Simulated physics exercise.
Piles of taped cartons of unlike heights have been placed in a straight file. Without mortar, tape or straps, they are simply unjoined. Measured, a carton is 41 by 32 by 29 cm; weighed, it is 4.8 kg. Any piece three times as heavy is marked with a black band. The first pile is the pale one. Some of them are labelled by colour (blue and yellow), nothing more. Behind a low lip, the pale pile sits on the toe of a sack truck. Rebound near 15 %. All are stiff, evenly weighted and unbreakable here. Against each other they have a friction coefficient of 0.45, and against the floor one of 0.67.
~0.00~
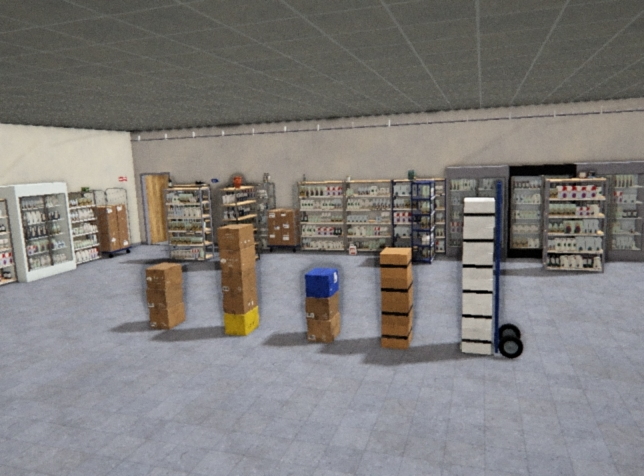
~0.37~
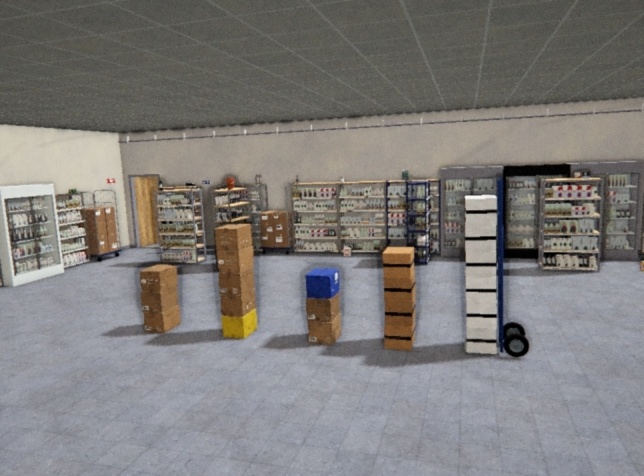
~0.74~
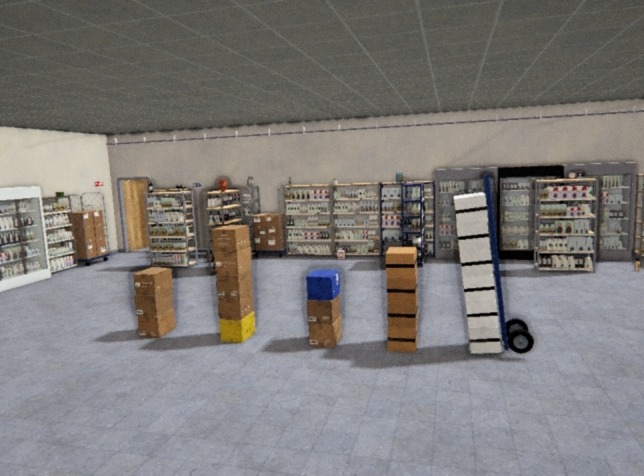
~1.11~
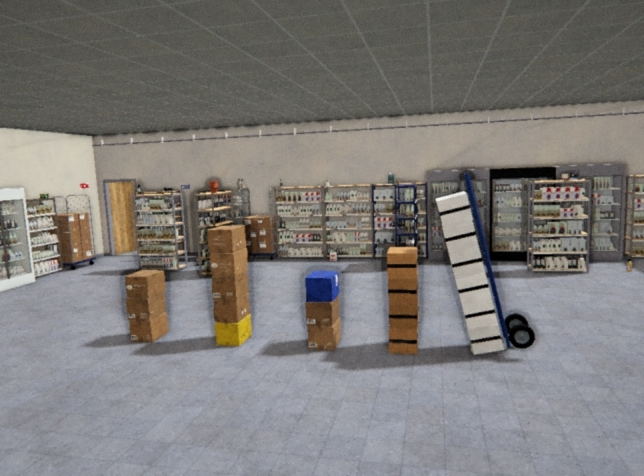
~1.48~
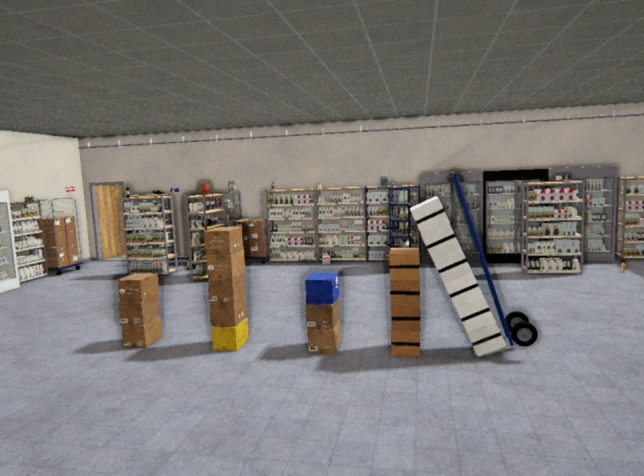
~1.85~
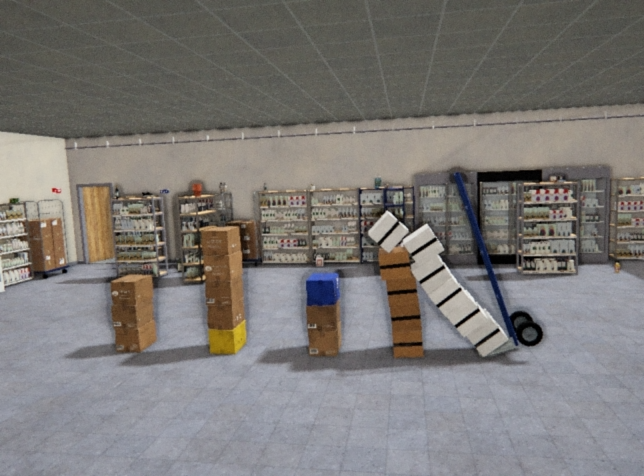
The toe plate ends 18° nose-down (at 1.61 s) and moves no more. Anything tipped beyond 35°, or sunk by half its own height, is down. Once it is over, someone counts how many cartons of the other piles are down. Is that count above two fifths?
Yes, it is above two fifths.
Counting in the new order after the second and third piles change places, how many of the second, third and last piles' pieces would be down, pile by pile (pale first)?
Second 2, third 4, last 0.
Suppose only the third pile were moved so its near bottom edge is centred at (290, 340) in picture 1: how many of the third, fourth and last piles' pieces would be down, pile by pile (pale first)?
Then, pile by pile: Third 2, fourth 0, last 0.
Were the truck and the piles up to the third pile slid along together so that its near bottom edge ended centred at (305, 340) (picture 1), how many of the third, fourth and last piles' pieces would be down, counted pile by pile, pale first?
The tally would be third 3, then fourth 4, then last 2.
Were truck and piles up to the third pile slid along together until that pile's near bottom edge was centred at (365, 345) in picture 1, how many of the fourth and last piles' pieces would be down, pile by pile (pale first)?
Fourth 0, last 0.
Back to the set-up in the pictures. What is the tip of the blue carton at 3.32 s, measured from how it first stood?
I'd put it at roughly 50 degrees away from its starting angle.
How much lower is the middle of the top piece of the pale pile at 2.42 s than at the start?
Some 50 centimetres.
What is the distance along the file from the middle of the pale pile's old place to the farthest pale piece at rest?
Something like 360 cm along the file.
By 2.42 s, 6 of the pale pile down; 3 of the 15 other cartons down; blue carton tilted 8°.
By 3.32 s, 6 of the pale pile down; 8 of the 15 other cartons down; blue carton tilted 47°, 41 cm lower; yellow carton tilted 10°.
When it is over (5.0 s), 6 of the pale pile down; 13 of the 15 other cartons down; blue carton tilted 52°, 44 cm lower; yellow carton moved 47 mm. That is 87 per cent. In pixels of the last frame, middles, blue carton near (247, 330), yellow carton near (224, 337).
